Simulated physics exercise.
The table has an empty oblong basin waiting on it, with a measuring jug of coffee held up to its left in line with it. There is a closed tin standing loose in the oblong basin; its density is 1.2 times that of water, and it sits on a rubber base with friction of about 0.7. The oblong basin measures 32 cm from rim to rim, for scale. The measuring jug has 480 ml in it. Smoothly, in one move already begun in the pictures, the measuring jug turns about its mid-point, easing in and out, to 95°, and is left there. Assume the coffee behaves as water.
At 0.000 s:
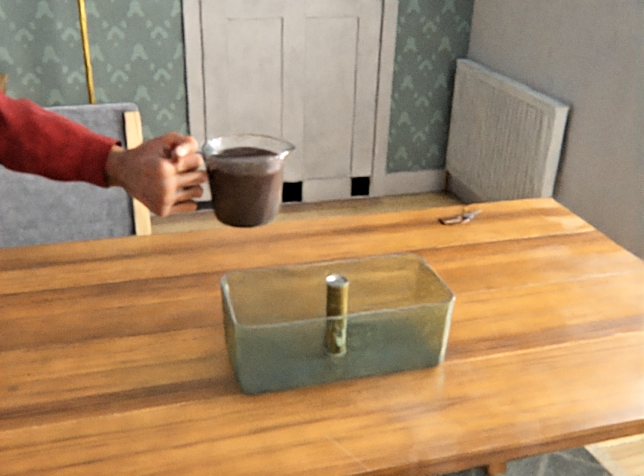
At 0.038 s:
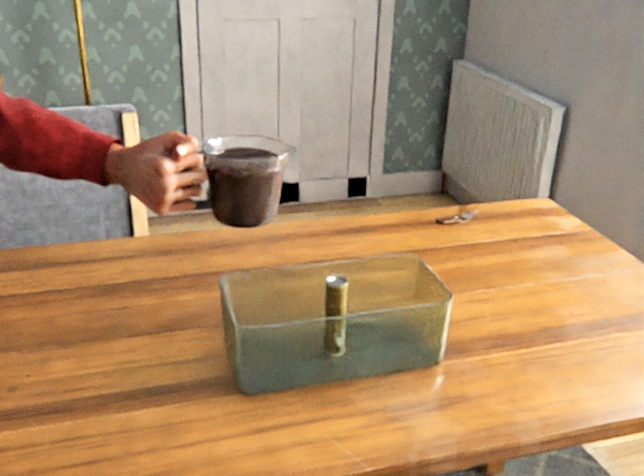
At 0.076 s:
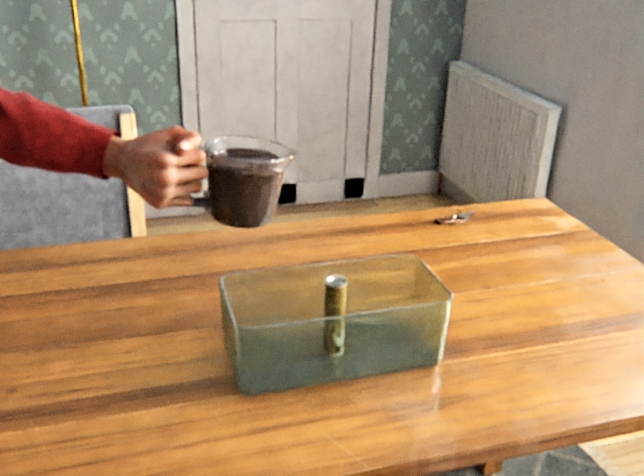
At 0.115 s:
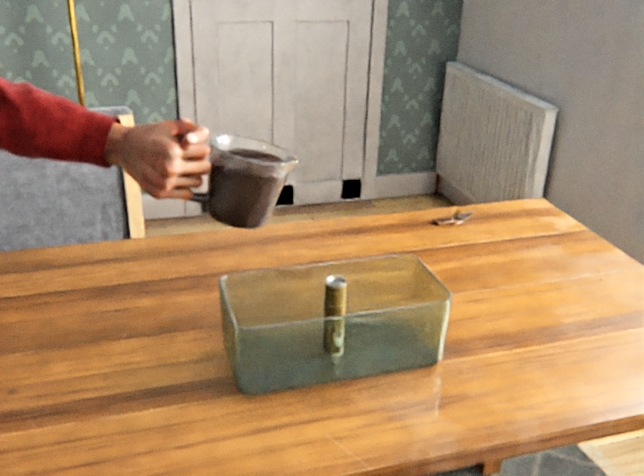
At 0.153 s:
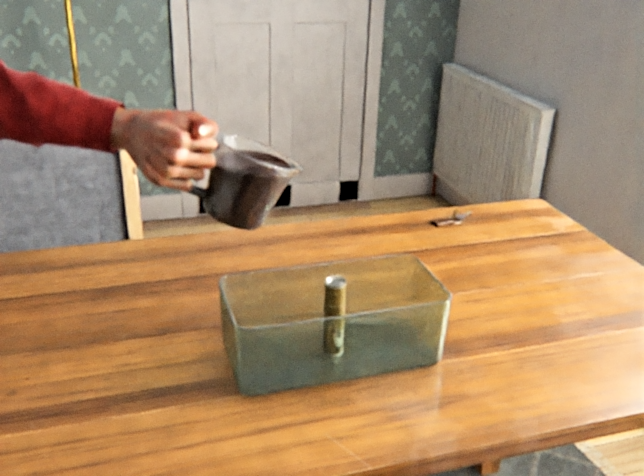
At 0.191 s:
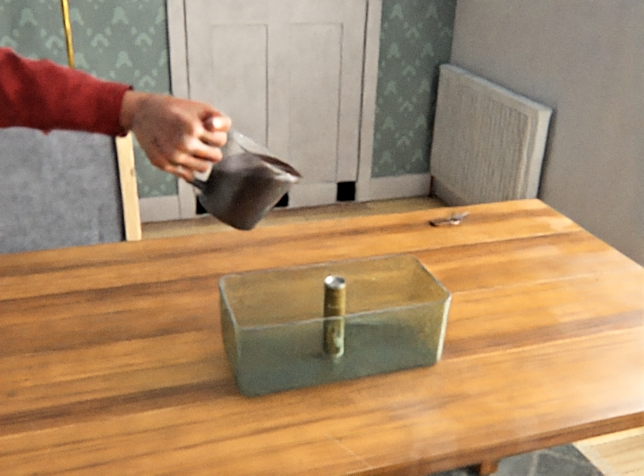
The clip opens on a red-sleeved arm holding a clear jug of dark liquid above the left side of an oblong glass basin, where a tin stands, on a wooden table. The hand tips the jug rightward, slowly then faster, until the liquid is at its lip, while basin and tin stay still.
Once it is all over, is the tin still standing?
No.
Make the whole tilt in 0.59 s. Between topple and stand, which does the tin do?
Outcome - the tin comes down.
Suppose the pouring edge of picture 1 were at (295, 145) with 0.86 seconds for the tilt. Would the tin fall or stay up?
Then the tin comes down.
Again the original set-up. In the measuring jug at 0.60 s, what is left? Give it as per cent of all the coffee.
12 %.
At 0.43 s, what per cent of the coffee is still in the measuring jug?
Roughly 44 %.
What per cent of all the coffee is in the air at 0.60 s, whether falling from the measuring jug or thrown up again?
Near 22 per cent, I'd say.
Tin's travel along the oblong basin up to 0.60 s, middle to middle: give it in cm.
About 0 cm.
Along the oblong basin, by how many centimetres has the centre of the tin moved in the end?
Net tin displacement: Roughly 8.0 cm.
By 0.43 s the tilt is 93° and 45 per cent is still to pour; the tin stands where it began.
By 0.60 s the tilt is 95° and 12 per cent is still to pour; the tin leans 4°.
By 0.77 s the tilt is 95° and 3 per cent is still to pour; the tin lies on its side.
By 0.97 s the tilt is 95° and 0 per cent is still to pour; the tin lies on its side.
At rest the tin lies on its side.
